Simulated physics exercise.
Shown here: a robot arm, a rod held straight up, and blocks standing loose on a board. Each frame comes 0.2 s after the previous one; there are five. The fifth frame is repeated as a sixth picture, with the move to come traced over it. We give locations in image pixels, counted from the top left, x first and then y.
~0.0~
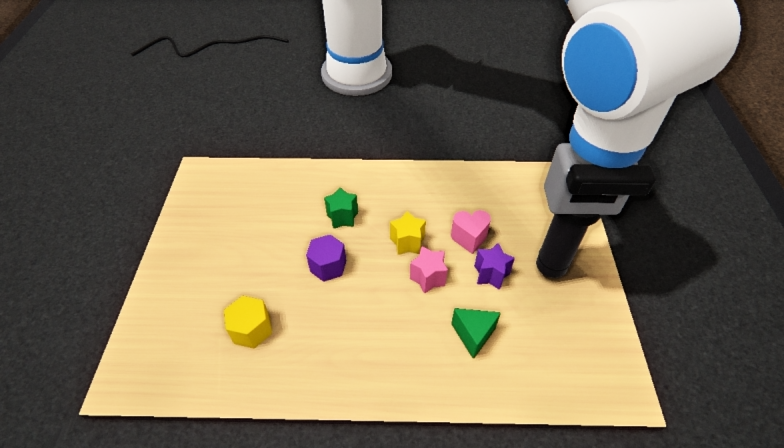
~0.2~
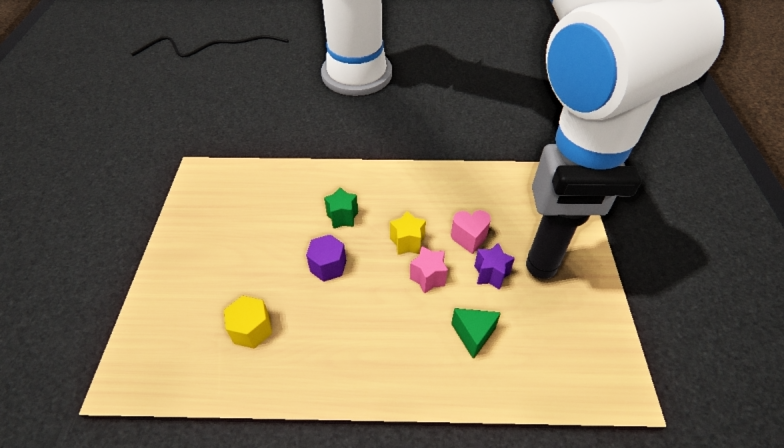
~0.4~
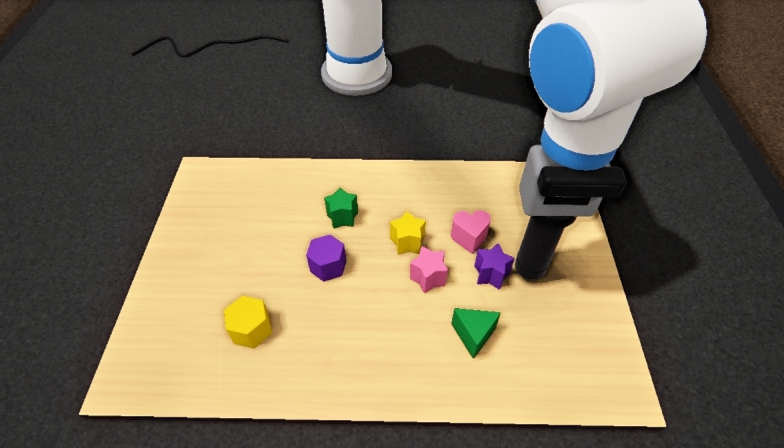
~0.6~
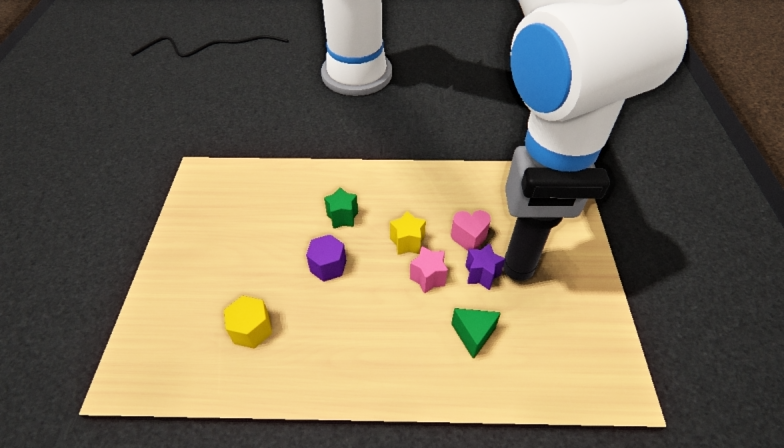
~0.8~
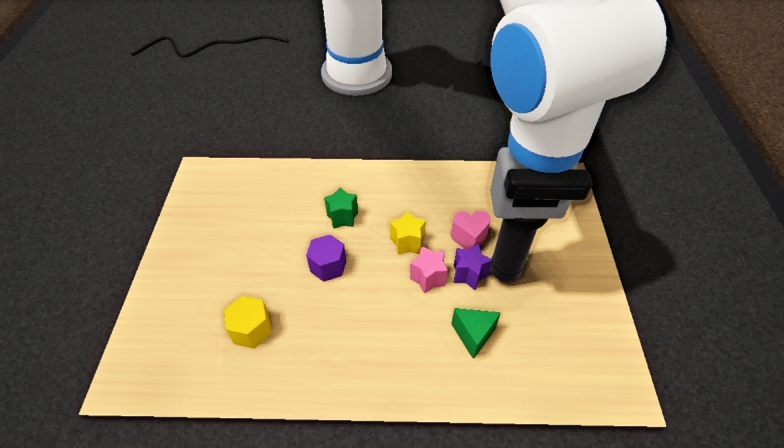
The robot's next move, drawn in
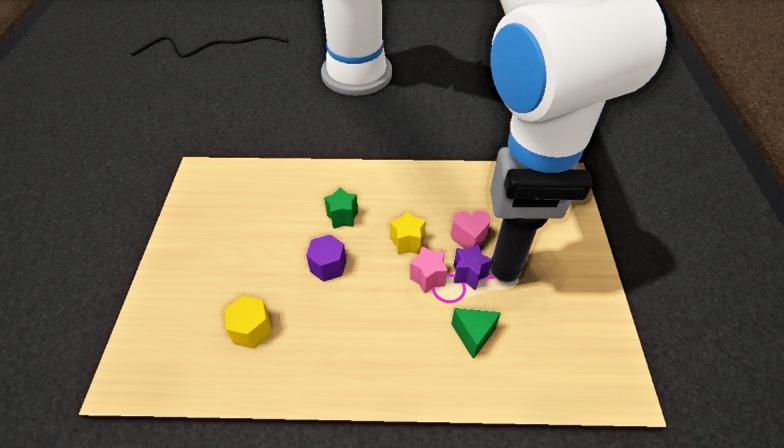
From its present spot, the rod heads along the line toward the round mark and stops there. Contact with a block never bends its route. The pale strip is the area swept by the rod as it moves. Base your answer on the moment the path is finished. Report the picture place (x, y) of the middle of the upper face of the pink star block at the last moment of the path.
I'd say the pink star block ends with its top centre at (386, 257).
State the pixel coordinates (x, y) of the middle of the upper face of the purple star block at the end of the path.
So, by the moment the path ends, you'll find the top centre of the purple star block at (417, 264).
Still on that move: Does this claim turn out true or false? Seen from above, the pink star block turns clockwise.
That is true.
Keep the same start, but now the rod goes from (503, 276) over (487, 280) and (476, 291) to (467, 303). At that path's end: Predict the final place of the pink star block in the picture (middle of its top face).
The answer is (411, 259).
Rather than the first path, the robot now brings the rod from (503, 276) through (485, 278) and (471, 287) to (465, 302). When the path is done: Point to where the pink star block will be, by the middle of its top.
Its top middle is near (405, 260).
The line goes from (503, 276) through (476, 280) to (449, 288).
On the path given first. Halfway along, rod at (476, 274); pink star block at (411, 261), turned 15° clockwise; purple star block at (443, 261).
At the end, rod at (450, 282); pink star block at (386, 257), turned 30° clockwise; purple star block at (417, 264), turned 20° clockwise; pink heart unmoved.
